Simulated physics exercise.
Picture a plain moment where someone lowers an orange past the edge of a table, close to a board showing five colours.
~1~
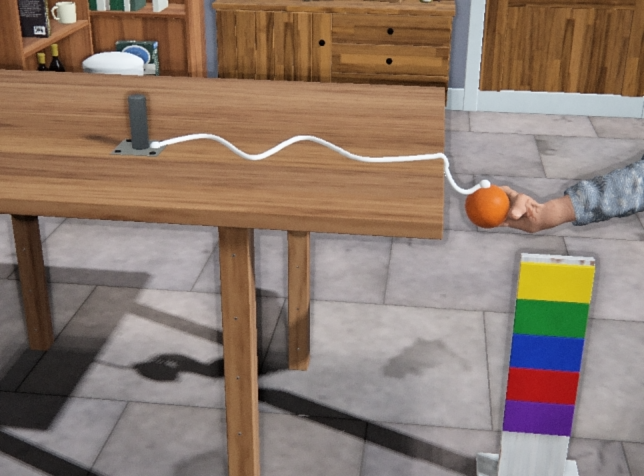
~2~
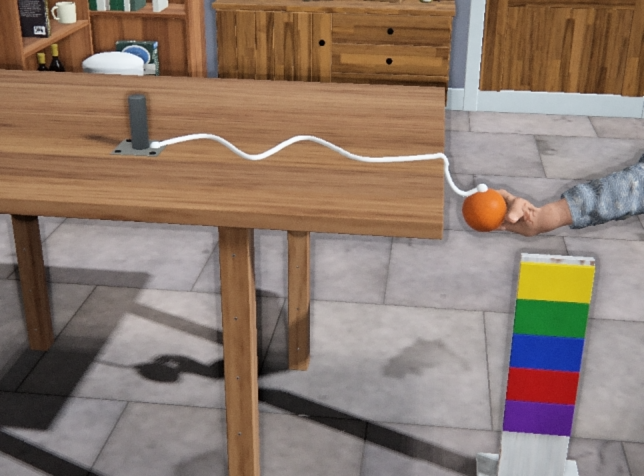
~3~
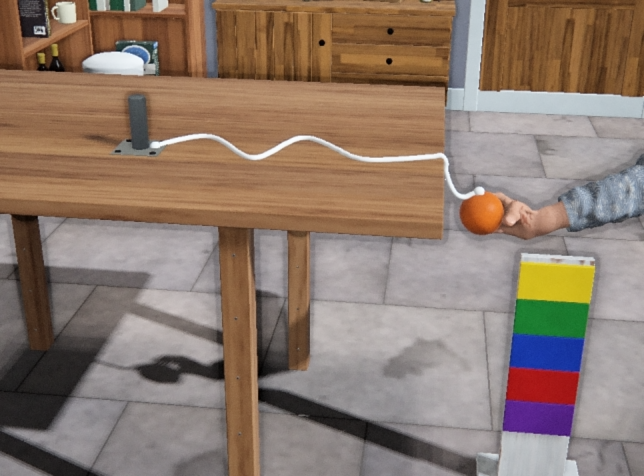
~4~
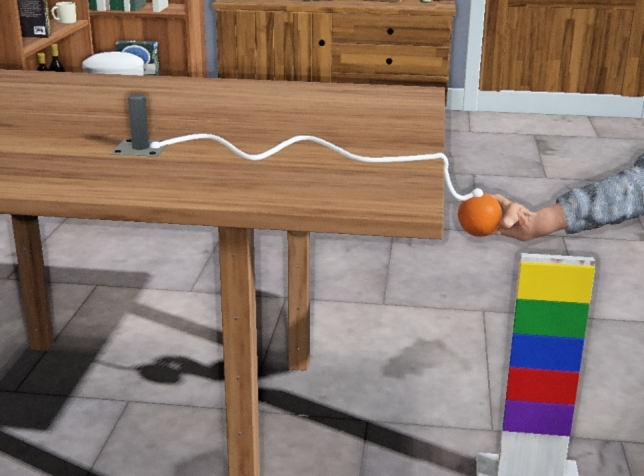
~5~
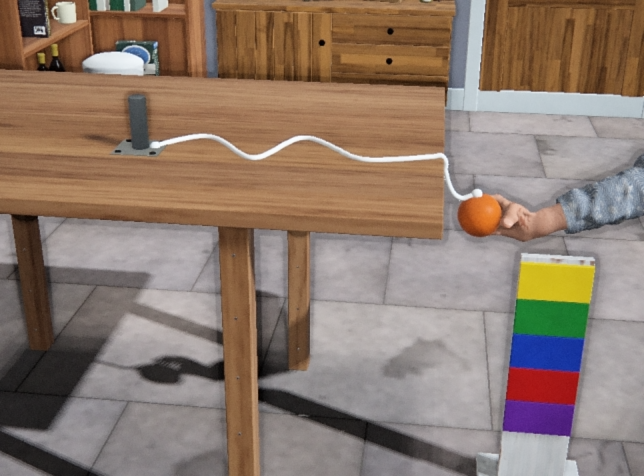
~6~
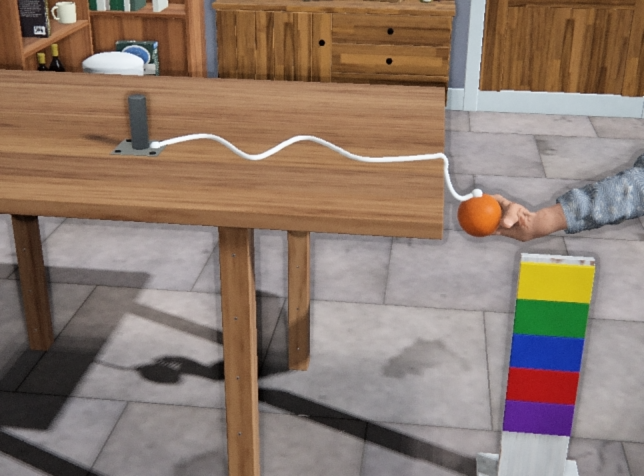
A hand held an orange ball tied to a wavy white cord beside a wooden table, shifting it slightly down and left before keeping it still, near a board with five coloured bands.
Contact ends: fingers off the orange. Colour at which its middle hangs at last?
The blue one.
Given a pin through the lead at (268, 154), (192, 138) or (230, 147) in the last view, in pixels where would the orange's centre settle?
Try one gives (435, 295), try two (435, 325), and try three (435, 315).
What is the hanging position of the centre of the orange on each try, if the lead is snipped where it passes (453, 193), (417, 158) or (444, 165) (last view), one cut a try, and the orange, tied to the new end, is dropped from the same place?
The places are (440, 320), (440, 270) and (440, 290).
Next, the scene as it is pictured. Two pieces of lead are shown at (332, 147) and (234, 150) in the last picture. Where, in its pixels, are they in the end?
End: (430, 156) and then (270, 151).
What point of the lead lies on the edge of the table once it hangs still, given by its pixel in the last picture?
(340, 151).
Soon after, orange near (457, 336); level with blue.
Then, orange near (419, 341); level with blue.
At rest, orange near (433, 344); level with blue. Its middle rests at the blue band.
